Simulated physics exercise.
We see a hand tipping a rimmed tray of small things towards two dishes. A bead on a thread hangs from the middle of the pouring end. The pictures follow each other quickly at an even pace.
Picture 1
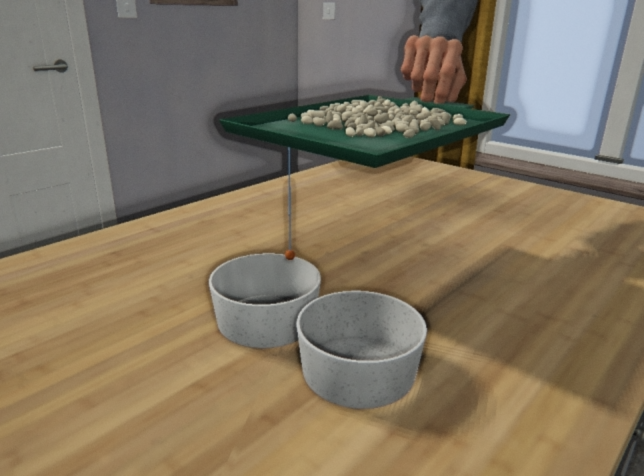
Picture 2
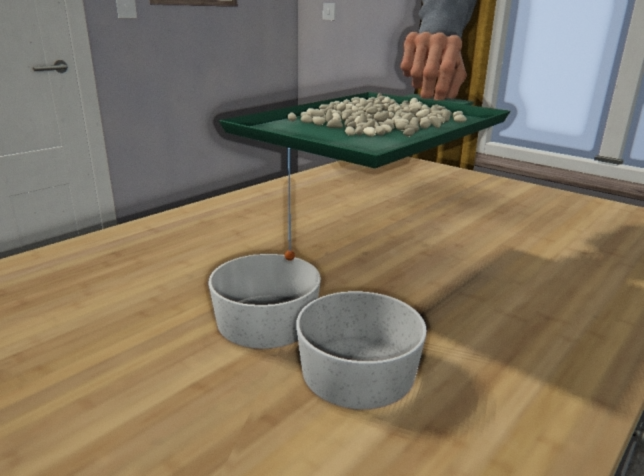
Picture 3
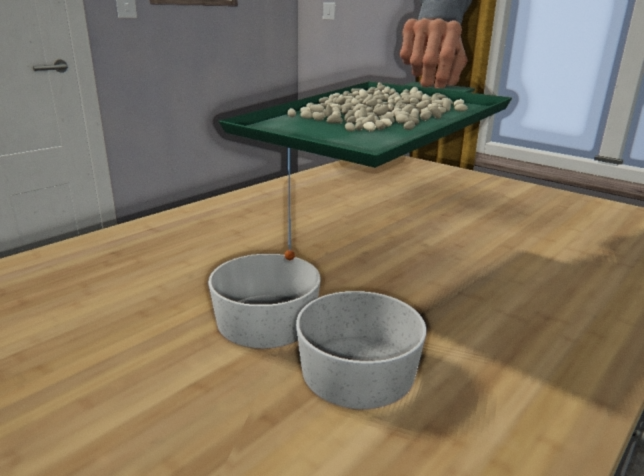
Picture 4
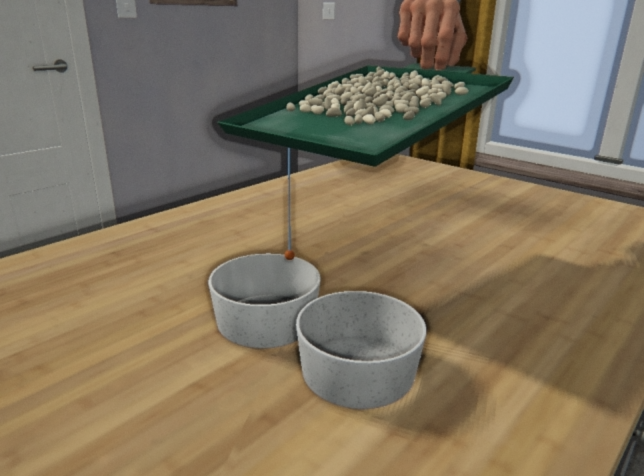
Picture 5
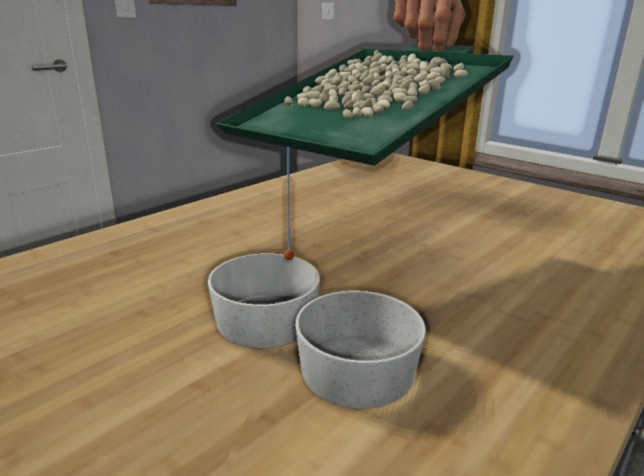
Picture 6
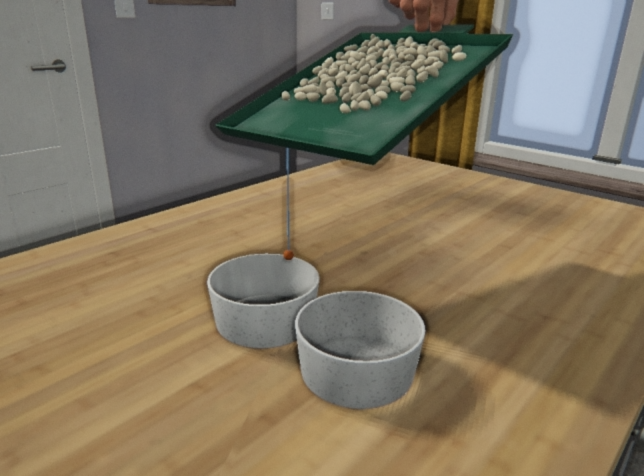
A hand holds the far edge of a dark green rimmed tray of white beans above a light wooden table, seen from slightly above in a room with grey walls and a white door. Two speckled grey dishes sit side by side below, with a small orange-brown bead hanging on a thread over the left one. The hand slowly raises the tray's far side, steepening its tilt, while the view stays almost still.
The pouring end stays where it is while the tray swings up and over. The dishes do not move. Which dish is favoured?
It favours the left dish.
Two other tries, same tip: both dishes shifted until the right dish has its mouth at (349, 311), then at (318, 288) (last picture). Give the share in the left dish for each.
About 40 and 30 per cent.
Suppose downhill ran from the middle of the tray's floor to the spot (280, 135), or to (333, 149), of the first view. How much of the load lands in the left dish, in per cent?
About 20 and 30 per cent.
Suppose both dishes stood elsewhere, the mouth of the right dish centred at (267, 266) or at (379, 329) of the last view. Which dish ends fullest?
One: The right-hand dish. Two: The left-hand dish.
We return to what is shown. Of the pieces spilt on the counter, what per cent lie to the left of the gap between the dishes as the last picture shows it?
Near 100 %.
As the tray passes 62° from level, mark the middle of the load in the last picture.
At about (269, 125).
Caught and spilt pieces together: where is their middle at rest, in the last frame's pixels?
Near (232, 324).
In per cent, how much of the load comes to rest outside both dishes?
Roughly 50 in a hundred.
Shortly afterwards, tray tipped steeply; the bulk on the tray; near a quarter in the air.
Next, tray tipped right over; a little on the tray; only a few in the right dish; near a quarter in the left dish; near a third outside both; a little in the air.
Some moments later, tray tipped past a quarter turn; a little in the right dish; near a third in the left dish; near half outside both.
In the end, tray tipped past a quarter turn; a little in the right dish; near a third in the left dish; near half outside both.
